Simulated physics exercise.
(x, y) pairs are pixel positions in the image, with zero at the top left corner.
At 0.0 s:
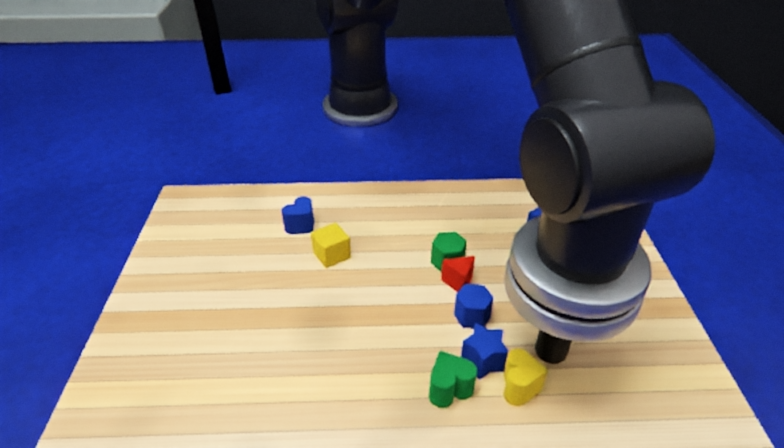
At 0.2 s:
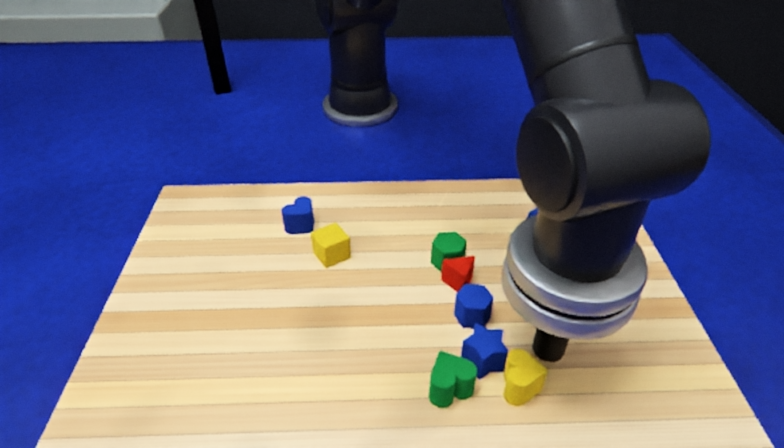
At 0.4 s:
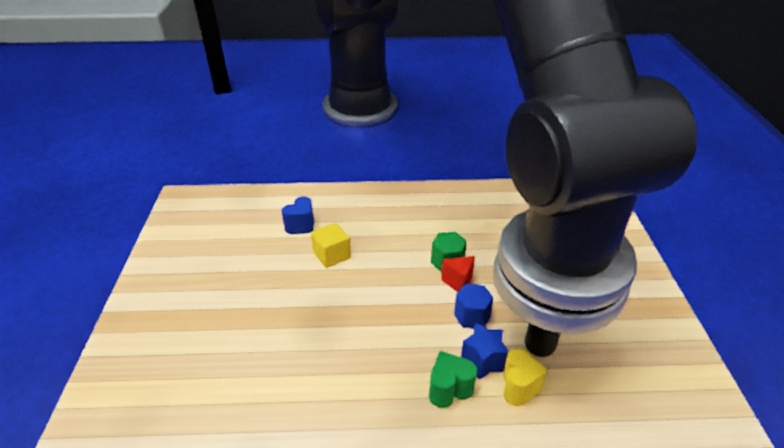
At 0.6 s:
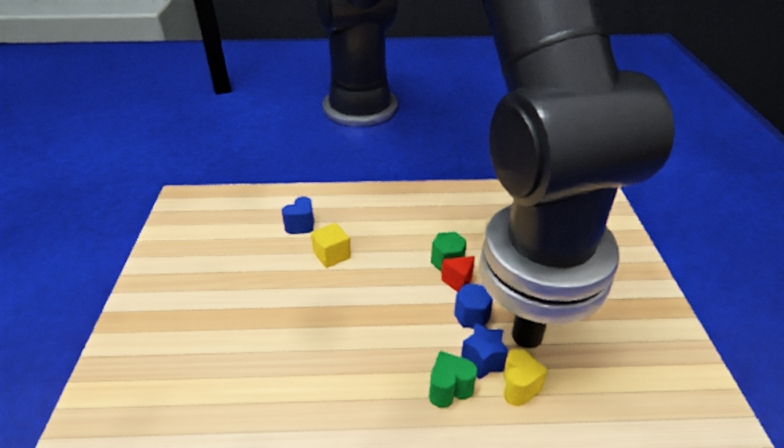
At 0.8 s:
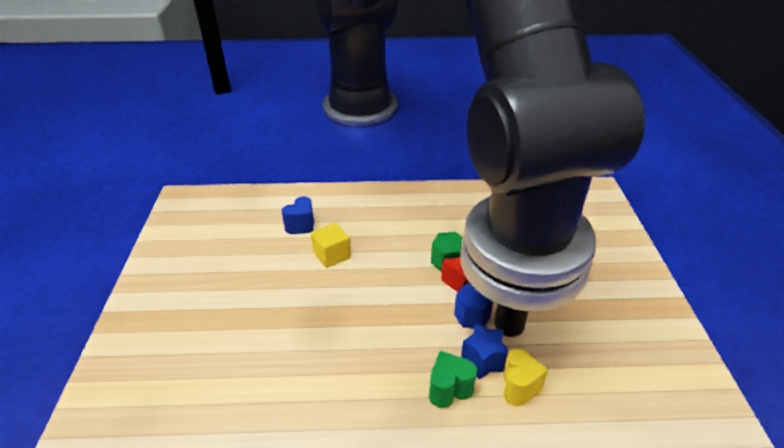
A black robotic arm with a silver ring and short dark rod hangs over the right side of a striped wooden board on a blue surface, seen from a fixed, raised view. Blue heart and yellow blocks sit upper left; green, red, blue and yellow blocks cluster centre-right. The arm glides slowly left and slightly away, its rod nearing the blue blocks, which stay still.
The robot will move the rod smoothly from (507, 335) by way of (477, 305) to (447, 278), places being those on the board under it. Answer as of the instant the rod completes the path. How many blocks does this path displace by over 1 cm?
My best guess is that three blocks or more move over 1 cm.
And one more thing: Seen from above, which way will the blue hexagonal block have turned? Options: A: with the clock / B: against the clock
The answer is B.
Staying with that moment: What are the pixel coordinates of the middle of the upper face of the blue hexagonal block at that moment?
It should be at about (436, 280).
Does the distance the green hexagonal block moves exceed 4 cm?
No - that is not the case.
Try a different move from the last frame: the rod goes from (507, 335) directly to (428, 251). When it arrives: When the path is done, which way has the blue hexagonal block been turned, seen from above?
The block spins anticlockwise.
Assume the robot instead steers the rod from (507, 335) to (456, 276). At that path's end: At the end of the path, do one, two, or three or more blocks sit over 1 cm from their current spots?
Counting only shifts above 1 cm, I get three or more blocks.
What follows on the original path. Halfway along, rod at (477, 295); blue hexagonal block at (448, 283), turned 45° anticlockwise.
At the end, rod at (448, 269); green hexagonal block at (443, 230), turned 50° clockwise; red triangle at (432, 245), turned 35° clockwise; blue hexagonal block at (436, 280), turned 70° anticlockwise; blue star-shaped block not moved.
